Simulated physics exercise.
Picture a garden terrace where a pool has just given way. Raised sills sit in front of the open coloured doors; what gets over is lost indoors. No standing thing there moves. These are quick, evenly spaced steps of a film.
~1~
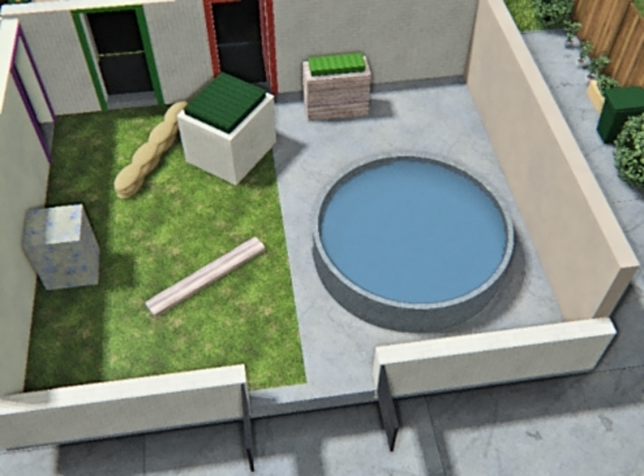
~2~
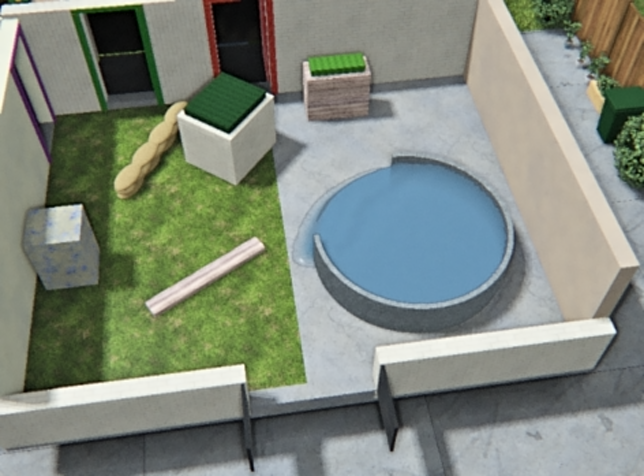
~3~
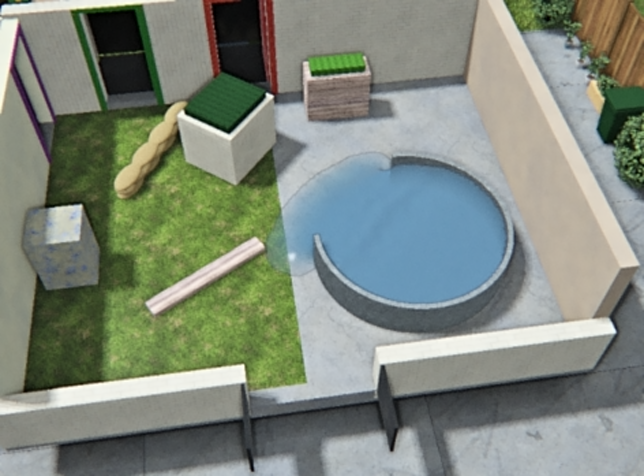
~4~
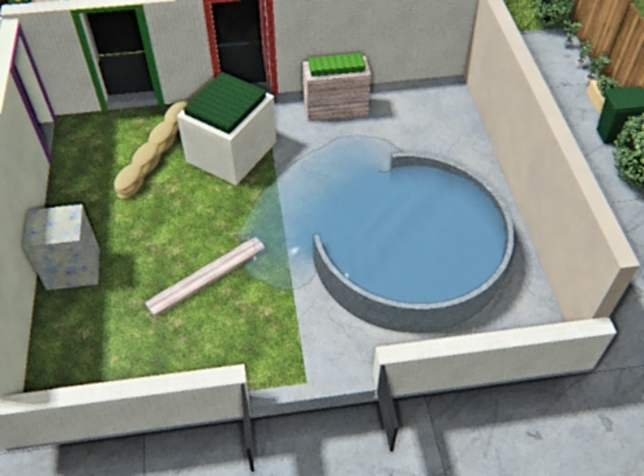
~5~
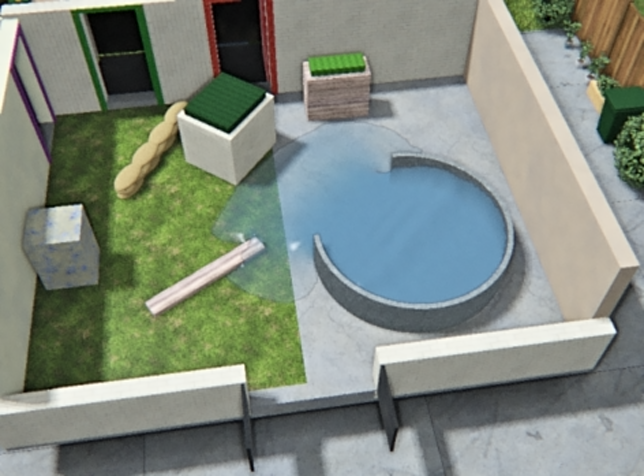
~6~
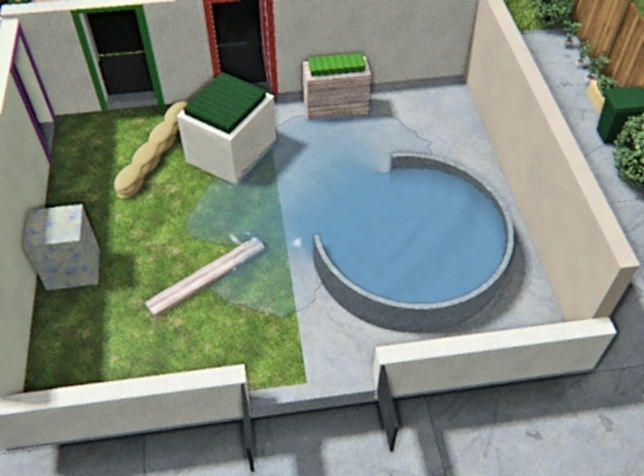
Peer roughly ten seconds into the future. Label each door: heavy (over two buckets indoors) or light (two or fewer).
Red door - heavy; green door - light; purple door - heavy.
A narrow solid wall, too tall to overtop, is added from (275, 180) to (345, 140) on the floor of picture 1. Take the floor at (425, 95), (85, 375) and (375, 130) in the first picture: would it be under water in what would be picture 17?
Listed order: Swamped, spared, swamped.
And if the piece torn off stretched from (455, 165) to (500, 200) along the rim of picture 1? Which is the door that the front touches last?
It's the purple-painted one.
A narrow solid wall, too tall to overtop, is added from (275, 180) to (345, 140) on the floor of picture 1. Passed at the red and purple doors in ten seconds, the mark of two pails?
Taking them in turn: The red door remains below the limit, and the purple door tops the limit.
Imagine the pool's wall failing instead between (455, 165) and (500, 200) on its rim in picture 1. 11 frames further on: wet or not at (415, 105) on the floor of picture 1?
Spot status: Drenched.
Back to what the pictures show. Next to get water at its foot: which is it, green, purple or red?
It's the red-painted one.
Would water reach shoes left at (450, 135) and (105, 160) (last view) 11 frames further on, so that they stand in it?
Taking them as listed, I'd call them not wet and not wet.
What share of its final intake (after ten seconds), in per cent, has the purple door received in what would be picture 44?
Roughly 15 per cent.
A moment on, water covers 30 % of the floor; the red door under two buckets in, the green door not reached, the purple door not reached.
Next, water covers 40 % of the floor; the red door over two buckets in, the green door not reached, the purple door not reached.
Then, water covers 65 % of the floor; the red door far over two buckets in, the green door wet at the sill, nothing in, the purple door not reached.
Later, water covers 85 % of the floor; the red door far over two buckets in, the green door wet at the sill, nothing in, the purple door under two buckets in.
In the end, water covers 95 % of the floor; the red door far over two buckets in, the green door wet at the sill, nothing in, the purple door far over two buckets in.
